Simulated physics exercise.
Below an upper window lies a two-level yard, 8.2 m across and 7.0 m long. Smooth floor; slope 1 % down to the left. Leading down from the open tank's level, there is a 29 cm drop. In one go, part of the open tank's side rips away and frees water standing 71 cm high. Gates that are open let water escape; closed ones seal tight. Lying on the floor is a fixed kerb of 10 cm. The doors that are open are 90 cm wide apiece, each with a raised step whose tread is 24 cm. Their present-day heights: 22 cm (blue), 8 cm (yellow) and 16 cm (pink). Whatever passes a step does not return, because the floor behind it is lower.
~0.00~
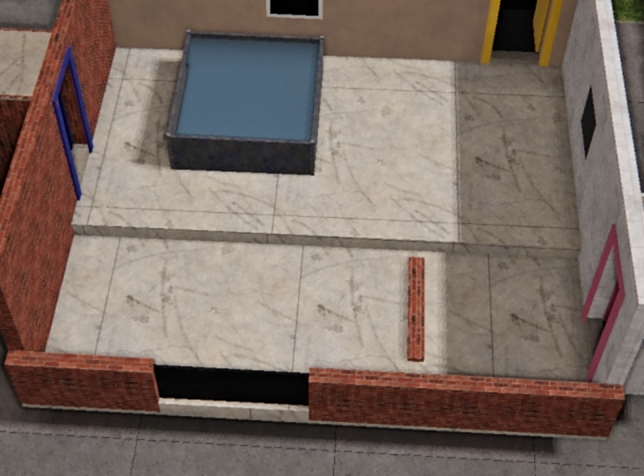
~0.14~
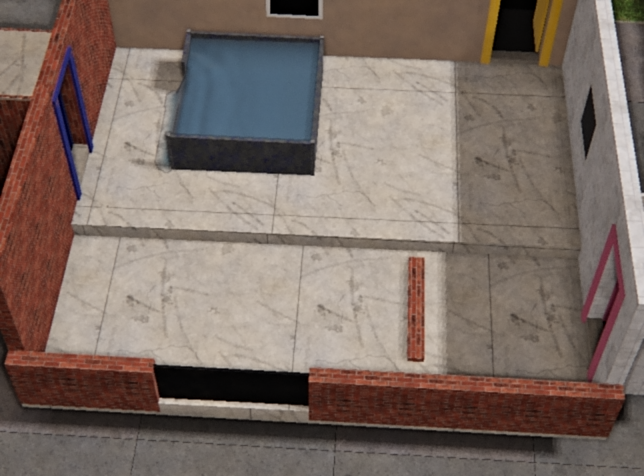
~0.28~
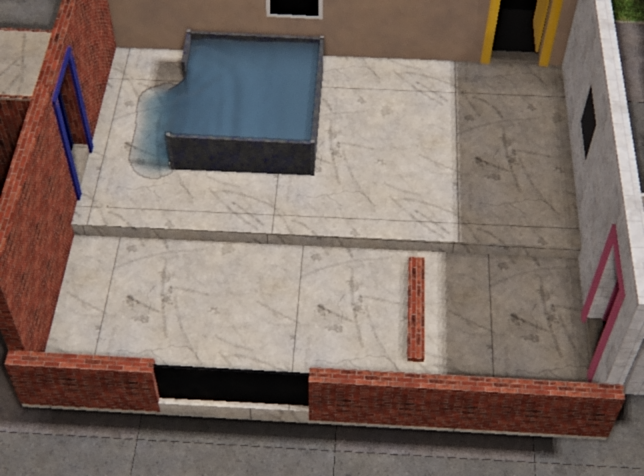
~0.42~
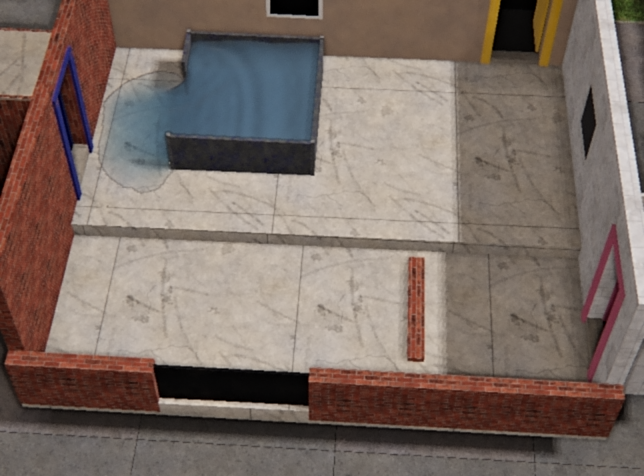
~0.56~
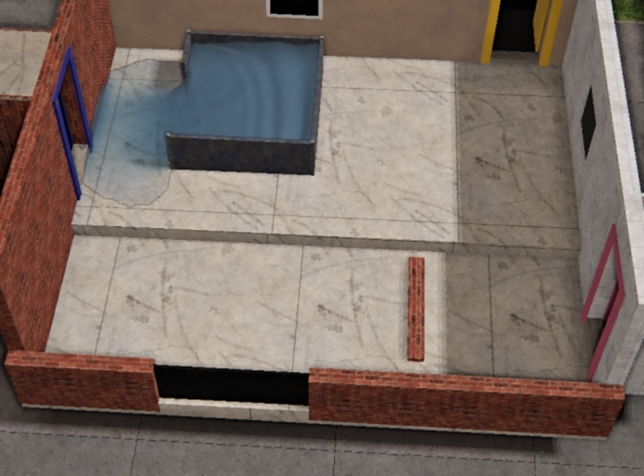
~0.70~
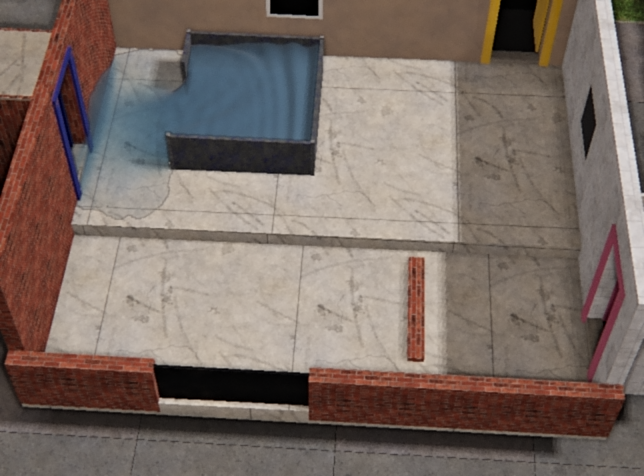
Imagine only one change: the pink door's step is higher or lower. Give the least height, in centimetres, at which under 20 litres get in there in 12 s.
7 cm.
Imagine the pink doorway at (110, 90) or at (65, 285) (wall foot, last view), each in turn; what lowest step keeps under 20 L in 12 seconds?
In turn: About 36 cm, about 11.0 cm.
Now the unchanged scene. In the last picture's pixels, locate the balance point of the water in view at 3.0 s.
Centre of the water: Approx. (186, 151) px.
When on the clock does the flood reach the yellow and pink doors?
Arrival times - yellow: 3.6 seconds; pink: 5.5 seconds.
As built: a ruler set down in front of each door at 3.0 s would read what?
Door depths (cm): Blue = 32, yellow = 0, pink = 0.
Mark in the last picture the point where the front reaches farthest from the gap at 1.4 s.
Somewhere near the pixel (59, 303).
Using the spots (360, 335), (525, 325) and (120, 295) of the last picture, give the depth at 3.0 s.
I'd read roughly 0, 0 and 7 cm there.
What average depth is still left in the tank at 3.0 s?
Mean depth: Approx. 27 cm.
After 1.4 s water covers 10 % of the floor, deepest (56 cm) near (96, 131); it has not reached the pink door.
After 3.0 s water covers 30 % of the floor, deepest (42 cm) near (116, 53); it has not reached the pink door.
After 12.0 s water covers 90 % of the floor, deepest (16 cm) near (39, 382); 9 cm at the pink door, 0 litres in over its 16 cm step.
At the pink door as built, the water arrived by 5.6 s and peaked near 11 cm at 10.4 s.
With a step of 6.5 cm, 28 litres would have come in within the 12 s; with 9 cm, 4 litres. So under 20 litres takes about 7 cm.
